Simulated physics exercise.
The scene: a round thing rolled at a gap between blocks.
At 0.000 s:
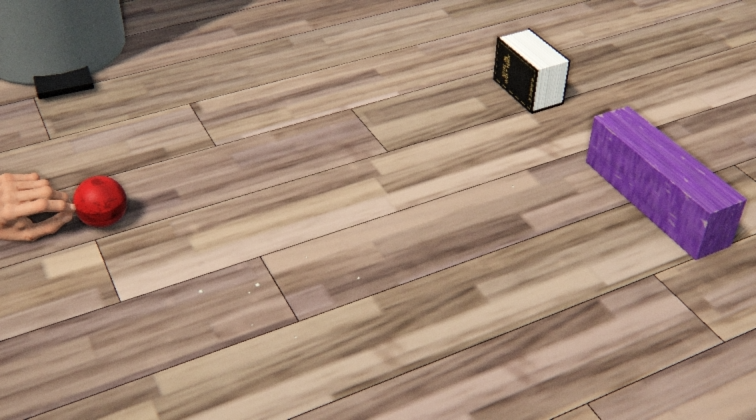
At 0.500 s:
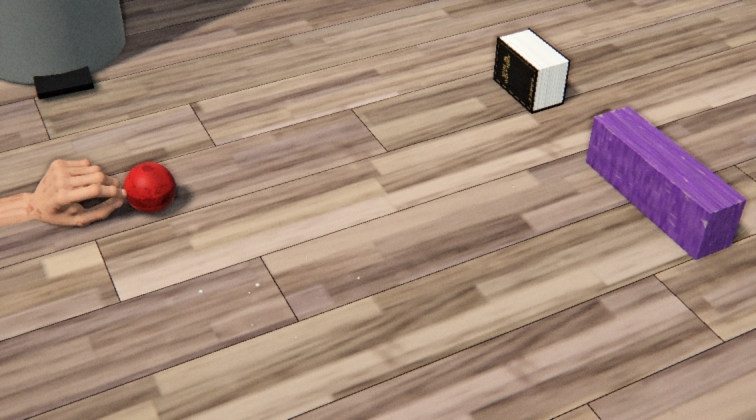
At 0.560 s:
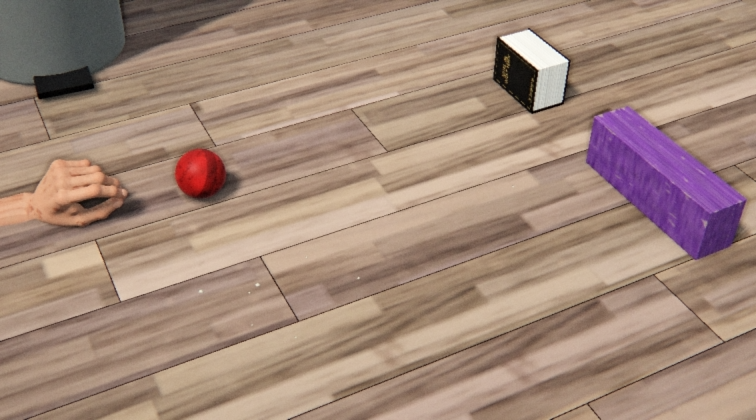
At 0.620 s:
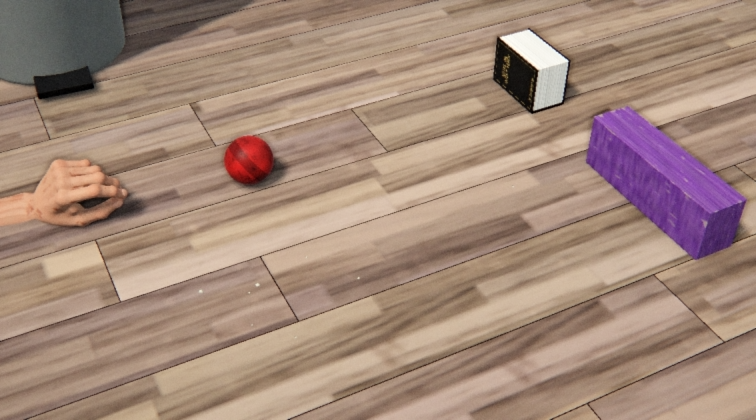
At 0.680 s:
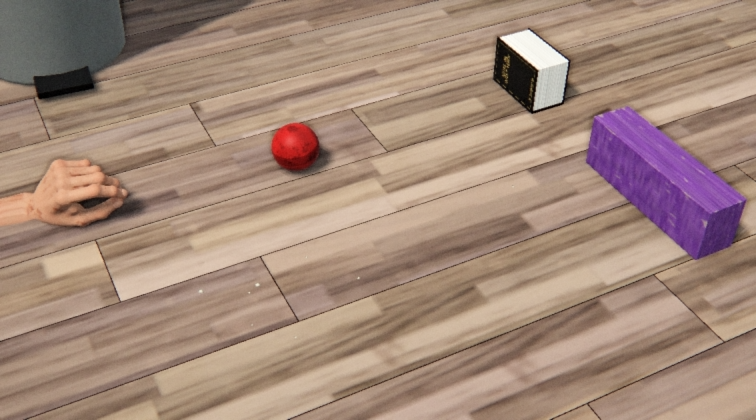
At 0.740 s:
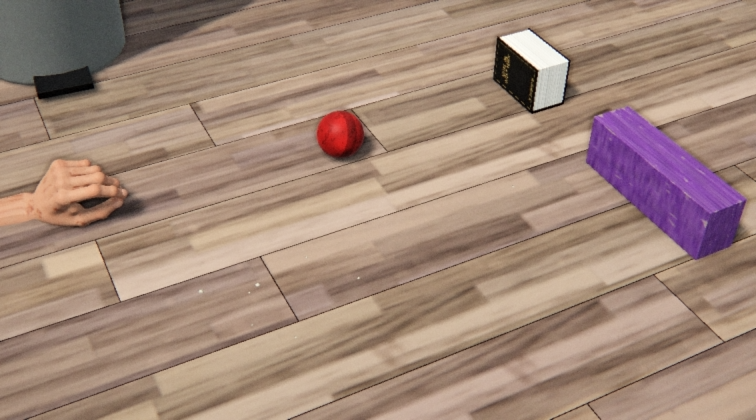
On a wood-plank floor, with a black book and a purple block standing at the right, a hand at the left pushes a red ball forward and lets go. The hand stays resting on the floor while the ball rolls rightward and slightly up the view, nearing the book.
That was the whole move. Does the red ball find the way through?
As it turns out, the red ball bounces off.
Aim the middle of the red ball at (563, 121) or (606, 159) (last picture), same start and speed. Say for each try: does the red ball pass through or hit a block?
The red ball passes through its gap; does not get past.
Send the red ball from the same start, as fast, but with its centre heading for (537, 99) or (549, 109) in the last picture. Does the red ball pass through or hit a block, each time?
One after another: It hits a block; gets between the blocks.
After 1.22 s, red ball coming back near (477, 97).
By the end (2.3 s), the red ball hits a block.
